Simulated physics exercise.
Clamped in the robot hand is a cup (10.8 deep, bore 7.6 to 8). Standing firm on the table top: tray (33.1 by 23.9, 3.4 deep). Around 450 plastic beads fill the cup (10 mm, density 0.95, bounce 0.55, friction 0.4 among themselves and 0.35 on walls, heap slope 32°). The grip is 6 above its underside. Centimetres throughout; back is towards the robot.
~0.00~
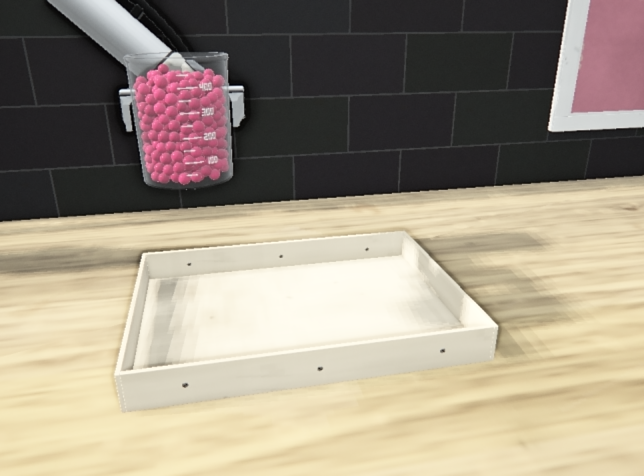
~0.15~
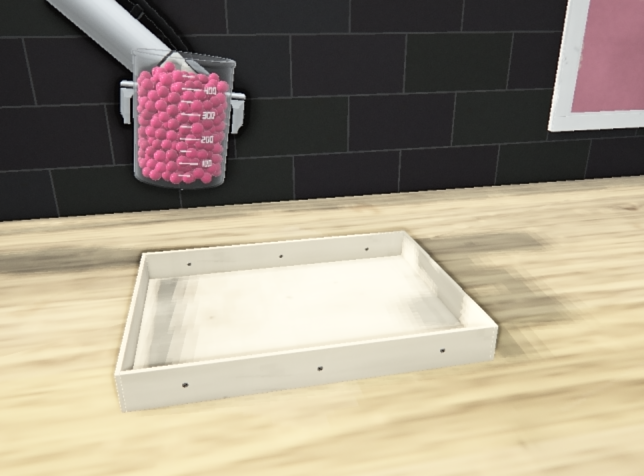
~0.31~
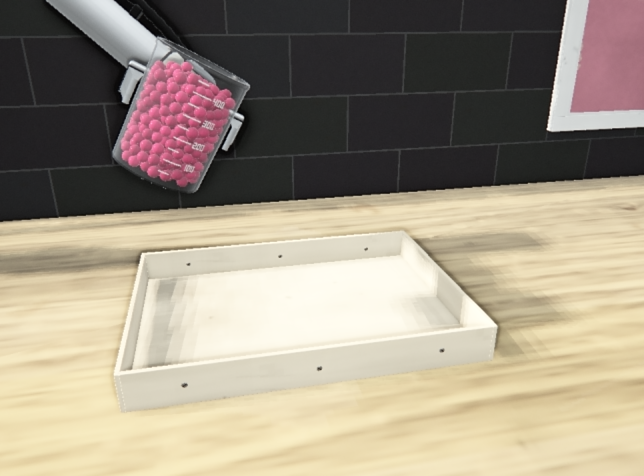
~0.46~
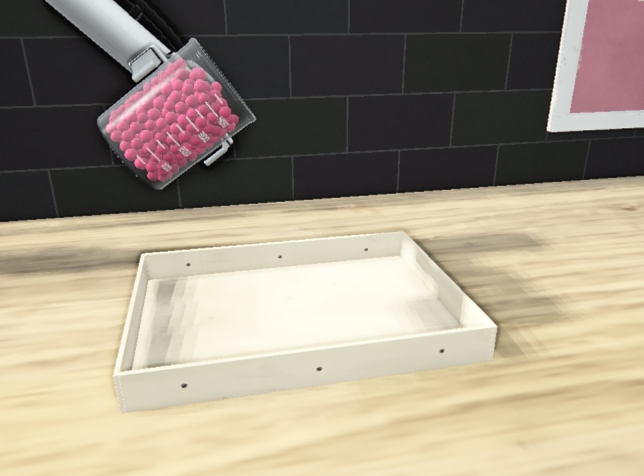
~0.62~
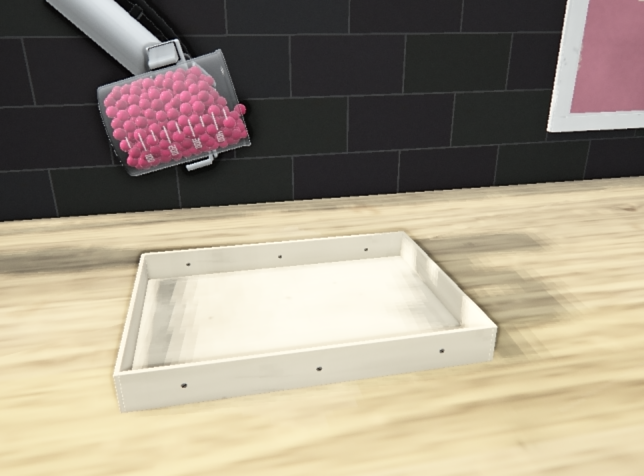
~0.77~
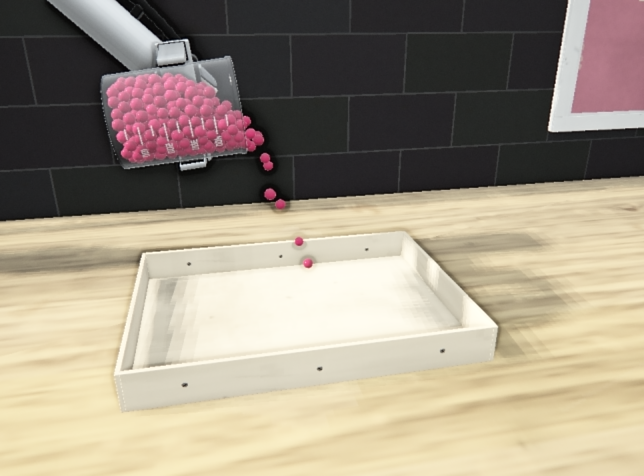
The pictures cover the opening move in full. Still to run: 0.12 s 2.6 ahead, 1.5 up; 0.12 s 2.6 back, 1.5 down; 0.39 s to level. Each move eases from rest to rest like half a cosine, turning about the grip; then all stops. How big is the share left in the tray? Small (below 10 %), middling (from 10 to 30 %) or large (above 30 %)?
Share in the tray: Large (above 30 %).
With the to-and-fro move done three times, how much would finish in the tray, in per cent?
Then about 70 per cent.
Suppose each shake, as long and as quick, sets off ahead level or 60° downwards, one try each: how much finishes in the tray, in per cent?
About 40 and 15 per cent.
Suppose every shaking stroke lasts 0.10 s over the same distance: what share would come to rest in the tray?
It would be near 50 per cent.
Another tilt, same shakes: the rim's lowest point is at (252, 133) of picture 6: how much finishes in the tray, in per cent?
Some 20 per cent.
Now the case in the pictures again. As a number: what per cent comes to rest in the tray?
Some 40 per cent.
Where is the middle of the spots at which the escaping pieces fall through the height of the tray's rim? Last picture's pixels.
Around (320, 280).
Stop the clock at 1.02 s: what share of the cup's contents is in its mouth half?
Roughly 60 per cent.
After 1.02 s, tilted 84° forward, highest piece 24 above the table; 319 in the cup, 17 in the tray, 111 in flight or on a rim.
After 1.27 s, tilted 20° forward, highest piece 25 above the table; 263 in the cup, 179 in the tray, 5 in flight or on a rim.
After 1.60 s, level, highest piece 24 above the table; 263 in the cup, 183 in the tray, 1 on the table or floor.
After 2.65 s, level, highest piece 24 above the table; 263 in the cup, 183 in the tray, 1 on the table or floor.
In the end, 263 in the cup, 183 in the tray, 1 on the table or floor. That is 41 % in the tray.
